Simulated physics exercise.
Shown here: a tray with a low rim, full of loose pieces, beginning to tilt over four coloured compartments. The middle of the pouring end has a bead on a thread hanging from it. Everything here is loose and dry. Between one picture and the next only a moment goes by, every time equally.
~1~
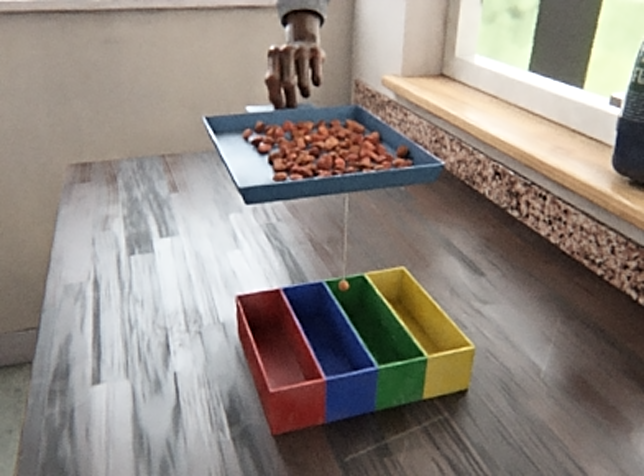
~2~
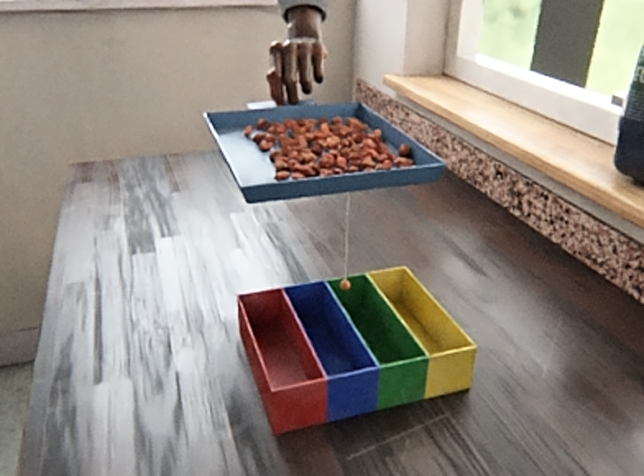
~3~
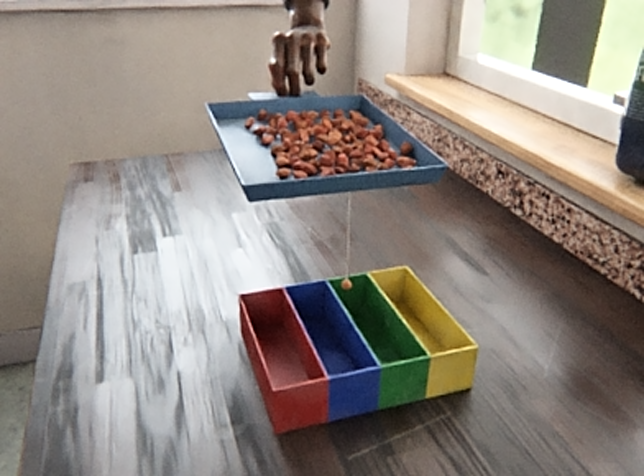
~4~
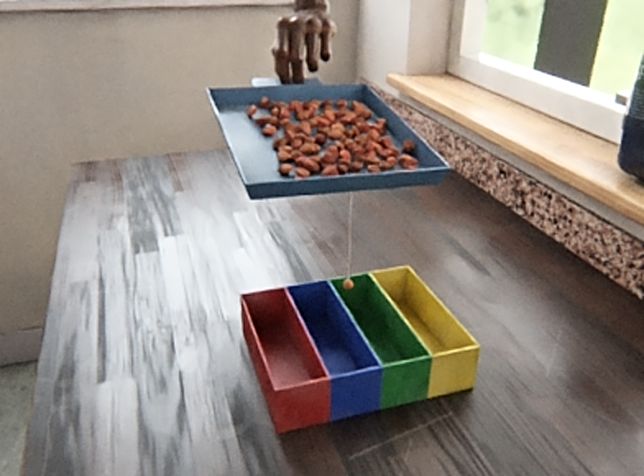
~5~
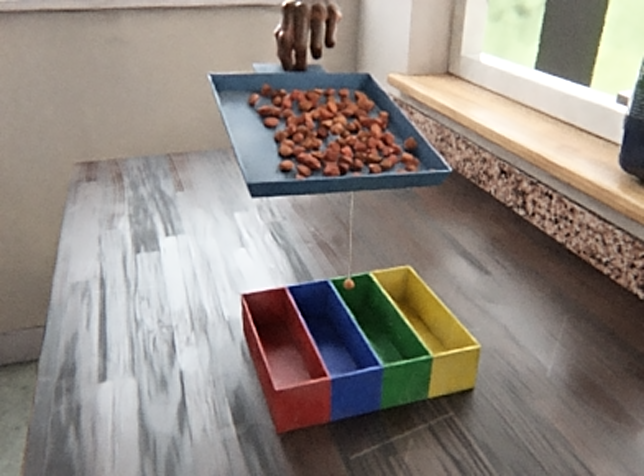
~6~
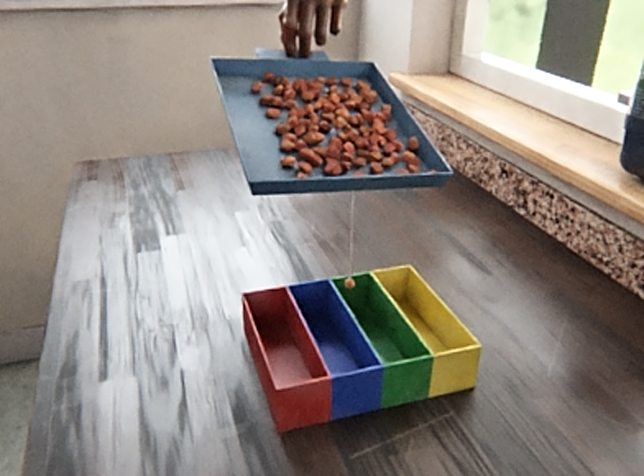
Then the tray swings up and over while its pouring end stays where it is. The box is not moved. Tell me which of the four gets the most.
The yellow cell gets the most.
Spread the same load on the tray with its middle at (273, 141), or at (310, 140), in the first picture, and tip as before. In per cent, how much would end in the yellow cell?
You'd get 40 % the first time and 30 % the second.
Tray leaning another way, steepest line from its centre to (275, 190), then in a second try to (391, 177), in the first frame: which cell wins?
The first time it's red, the second time it's yellow.
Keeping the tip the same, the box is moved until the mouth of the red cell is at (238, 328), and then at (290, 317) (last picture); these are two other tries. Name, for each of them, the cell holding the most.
In order of the tries: The yellow one and that yellow cell.
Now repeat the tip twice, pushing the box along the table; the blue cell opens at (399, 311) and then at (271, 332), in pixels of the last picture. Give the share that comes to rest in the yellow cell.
You'd get 10 in a hundred first and 30 in a hundred after that.
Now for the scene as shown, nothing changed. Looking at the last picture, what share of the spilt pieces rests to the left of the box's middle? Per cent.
0 %, near enough.
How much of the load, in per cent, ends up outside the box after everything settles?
Share: Approx. 30 %.
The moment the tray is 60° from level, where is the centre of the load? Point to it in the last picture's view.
The middle of the pieces sits at roughly (381, 143).
Soon, tray tipped steeply; nearly all on the tray; a stray few falling or outside the box.
A while on, tray tipped right over; about a quarter on the tray; about a quarter in the yellow cell; a small part in the green cell; about a third falling or outside the box.
Towards the end, tray tipped past a quarter turn; about half in the yellow cell; about a quarter in the green cell; a small part in the blue cell; about a third falling or outside the box.
Finally, tray tipped past a quarter turn; about half in the yellow cell; about a quarter in the green cell; a small part in the blue cell; none in the red cell; about a third outside the box.
